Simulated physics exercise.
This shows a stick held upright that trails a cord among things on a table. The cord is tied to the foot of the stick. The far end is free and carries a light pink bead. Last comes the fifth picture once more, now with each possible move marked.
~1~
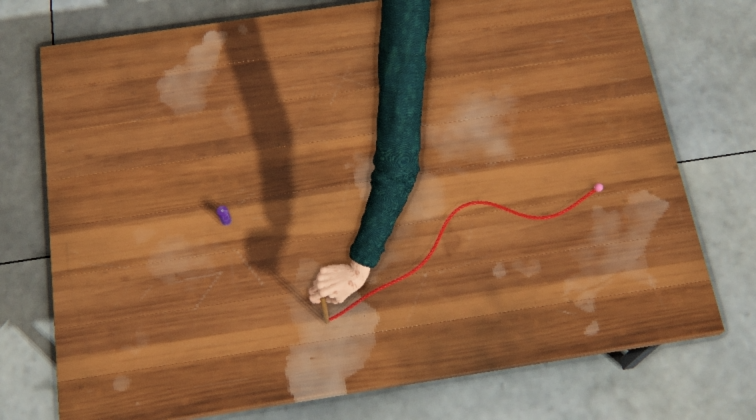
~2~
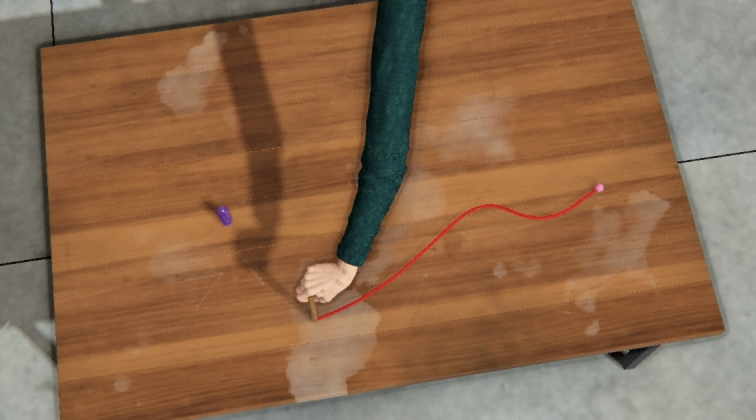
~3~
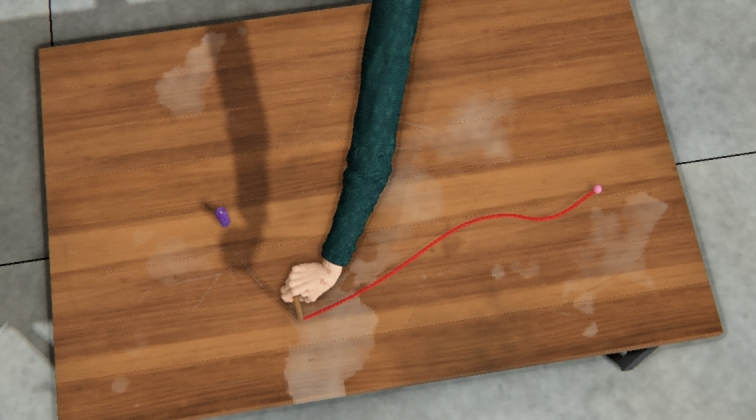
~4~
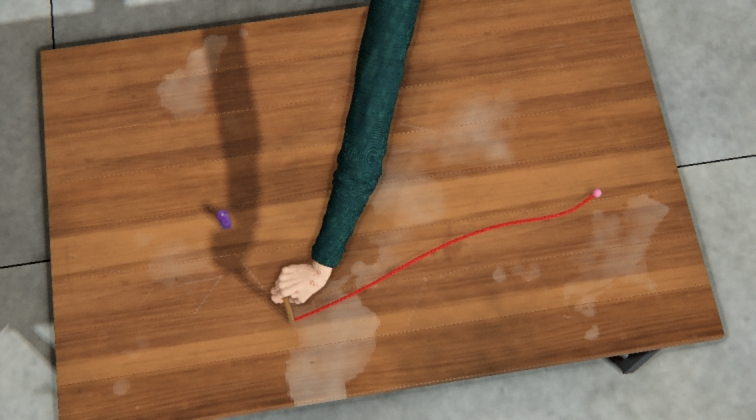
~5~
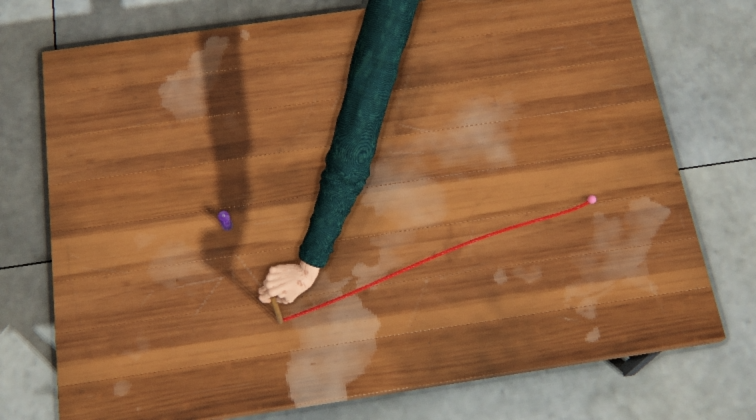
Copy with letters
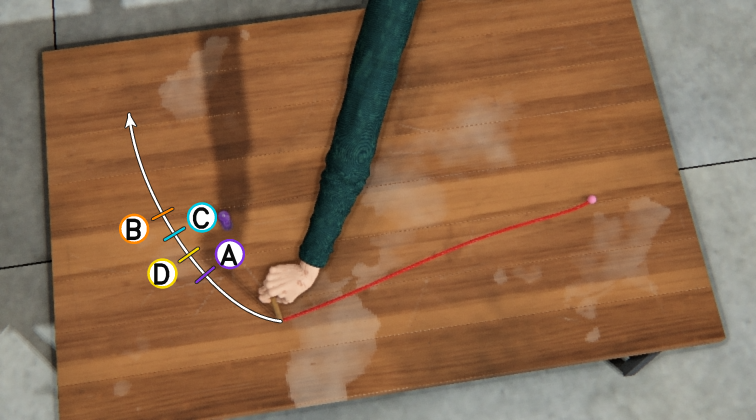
A hand in a dark green sleeve reaches down from the top edge over a wooden plank table with pale worn patches, seen from above against a grey tiled floor. It grips a short upright stick tied to a wavy red cord ending in a light pink bead at right, while a small purple candle stands at left. The hand moves the stick steadily left, drawing the cord nearly straight, and the bead shifts slightly down and left.
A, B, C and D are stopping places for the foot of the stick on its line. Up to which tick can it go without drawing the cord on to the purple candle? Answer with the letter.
At B, and not beyond.
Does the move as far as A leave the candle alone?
Yes.
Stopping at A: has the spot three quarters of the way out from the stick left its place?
Yes.
On the marked copy, A at (205, 275); B at (163, 214); C at (174, 234); D at (189, 255); the route from (281, 321) via (173, 231) to (129, 114).
Taking B. A third of the way, foot of the stick (228, 297), middle of the cord (399, 269), free end (552, 215).
Two thirds of the way, foot of the stick (188, 254), middle of the cord (358, 267), free end (517, 227).
When it is over, foot of the stick (163, 214), middle of the cord (325, 255), free end (488, 236); nothing has been touched.
As for the rest, A is safe but short; C is safe but short; D is safe but short.
